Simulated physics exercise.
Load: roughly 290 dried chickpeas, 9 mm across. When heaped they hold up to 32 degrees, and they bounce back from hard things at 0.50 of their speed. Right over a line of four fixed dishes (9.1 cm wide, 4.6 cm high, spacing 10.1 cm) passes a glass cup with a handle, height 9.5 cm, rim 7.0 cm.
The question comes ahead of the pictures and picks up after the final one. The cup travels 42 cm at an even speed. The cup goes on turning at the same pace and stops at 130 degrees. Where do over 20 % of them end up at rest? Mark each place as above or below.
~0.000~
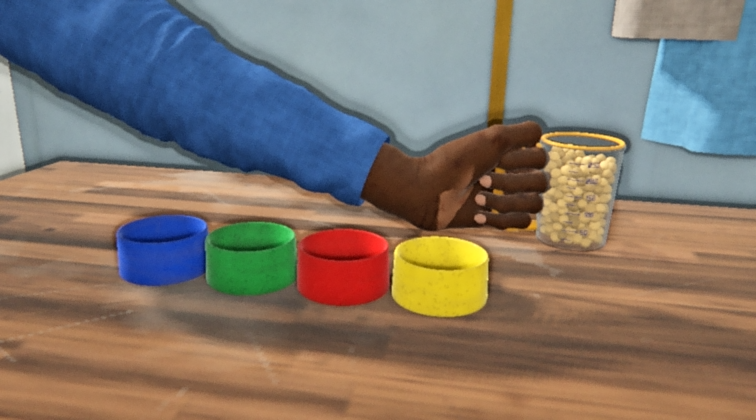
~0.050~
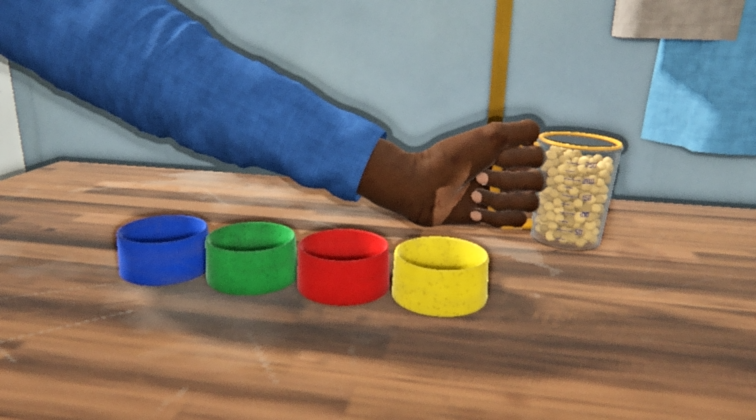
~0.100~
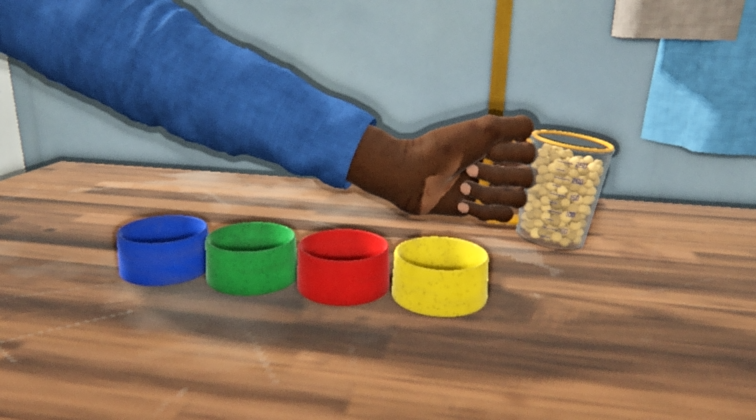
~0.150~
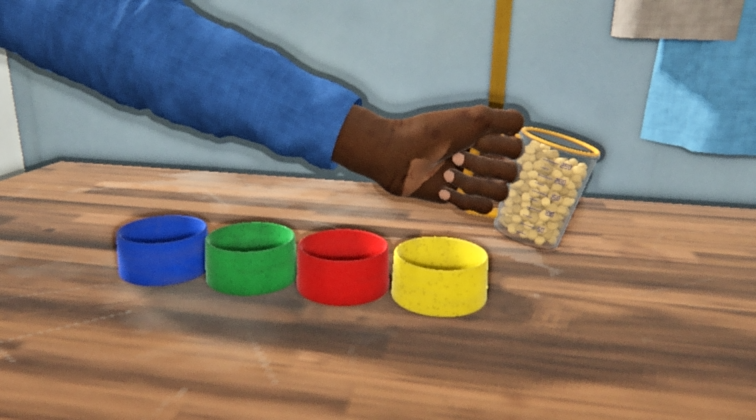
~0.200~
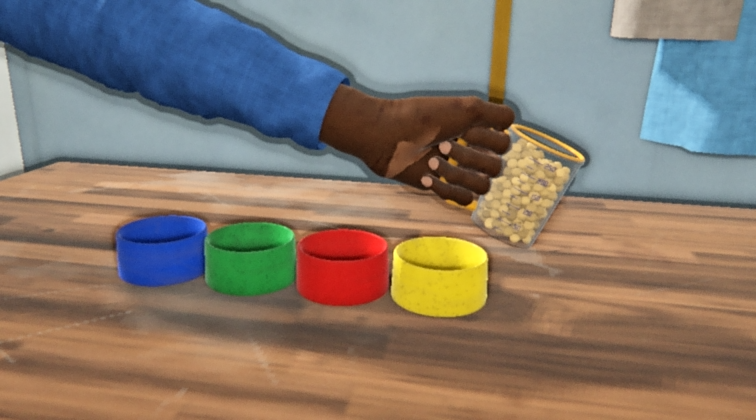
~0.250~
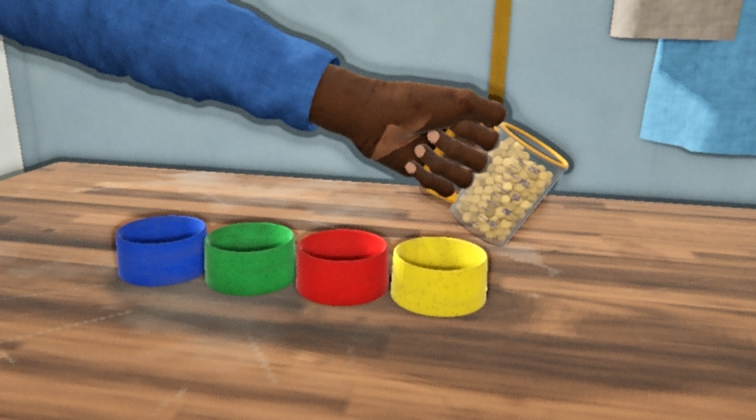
Marks: Red above, blue below, green above, yellow below, counter below.
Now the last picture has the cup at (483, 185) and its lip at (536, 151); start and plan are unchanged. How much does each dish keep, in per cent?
Dish by dish: Red 0 per cent, blue 30 per cent, green 40 per cent, yellow 0 per cent.
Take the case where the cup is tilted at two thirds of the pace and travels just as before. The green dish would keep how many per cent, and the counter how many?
Result - green dish: 40; counter: 20.
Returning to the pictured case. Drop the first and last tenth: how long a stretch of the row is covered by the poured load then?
I'd put it near 13 cm.
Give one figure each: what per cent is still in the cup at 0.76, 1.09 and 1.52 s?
Roughly 95, then 10, then 0.
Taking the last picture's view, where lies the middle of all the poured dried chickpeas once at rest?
(312, 269).
After 0.76 s, tilt 106 degrees; cup holds 95 %.
Then, at 1.09 s, tilt 130 degrees; cup holds 10 %, red 45 %, green 30 %.
After 1.52 s, tilt 130 degrees; cup holds 0 %, red 45 %, green 40 %.
By 1.8 s all is still; red 45 %, blue 0 %, green 40 %, yellow 0 %, counter 15 %.
